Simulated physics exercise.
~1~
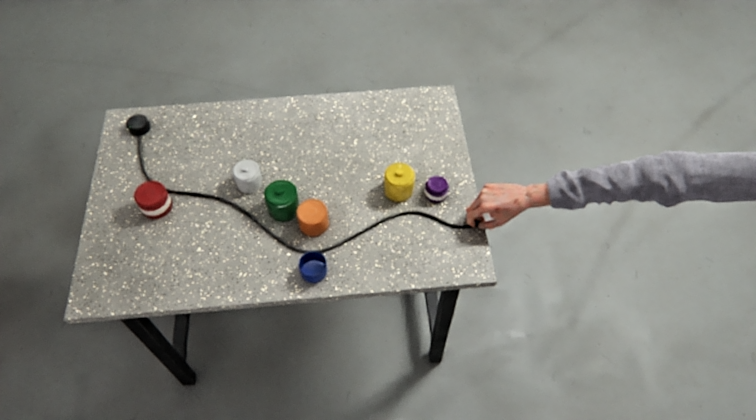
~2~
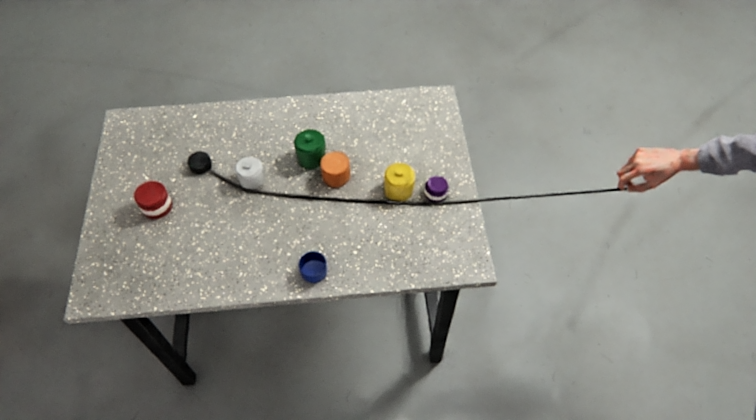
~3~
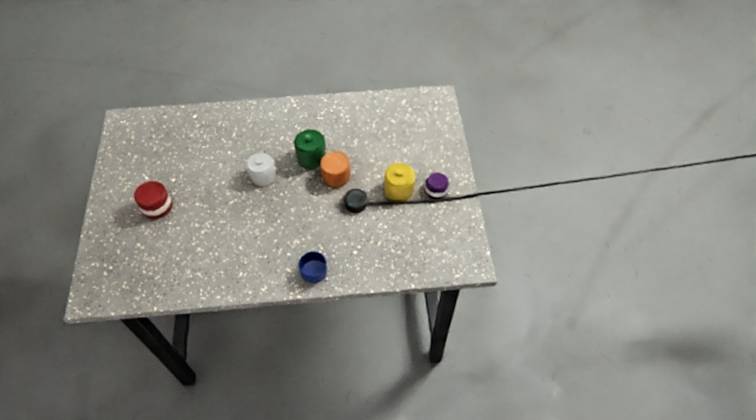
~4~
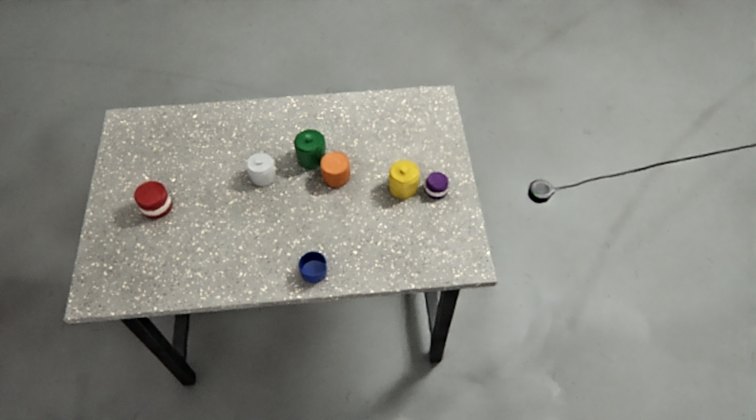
The black lamp base slid rightwards across the speckled table as a hand pulled its lead, which first swept the green pot and orange tub upwards; the base then nudged the white pot and shifted the yellow one slightly before leaving the table's right edge.
